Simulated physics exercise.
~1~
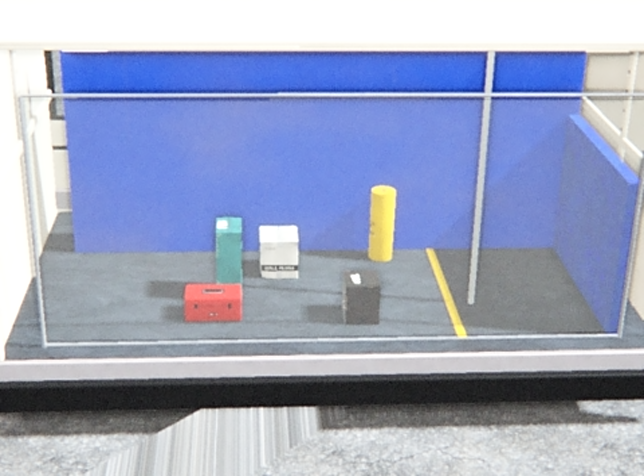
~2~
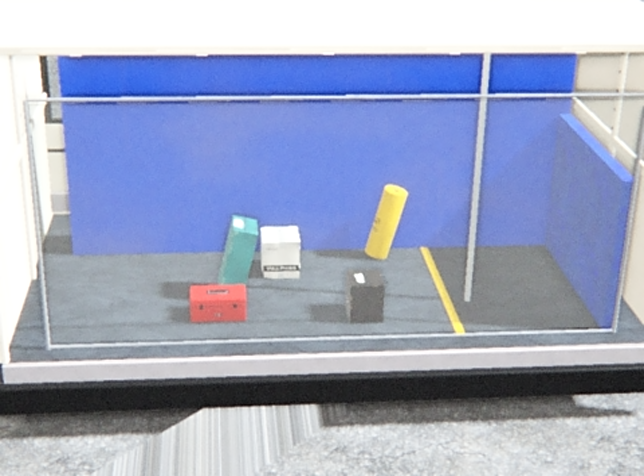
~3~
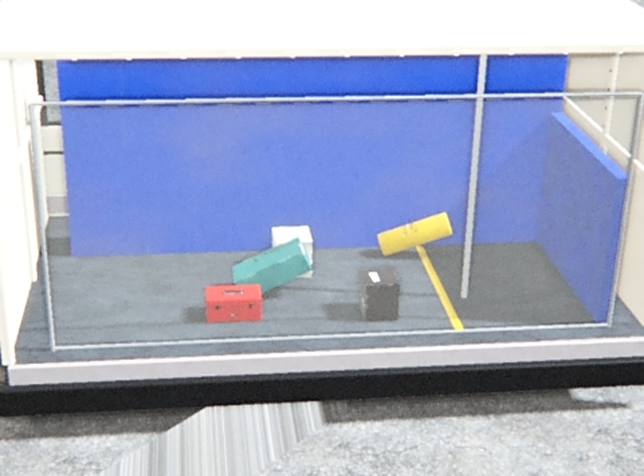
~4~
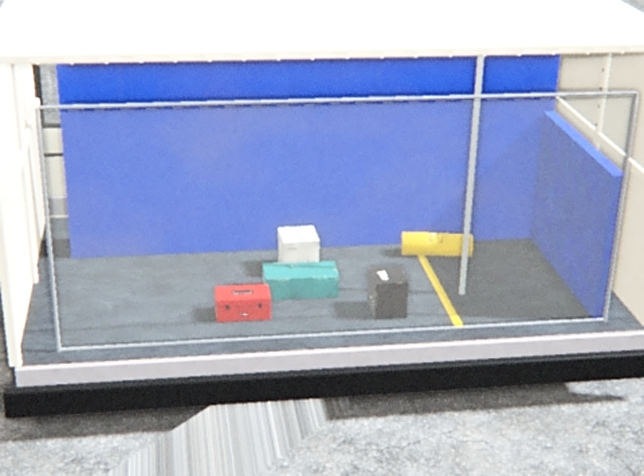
The teal box and the yellow roll leaned right and toppled onto their sides in the blue-walled bay, while the cartons and red toolbox slid slightly right; only the roll ended up past the yellow line, with everything else short of it.
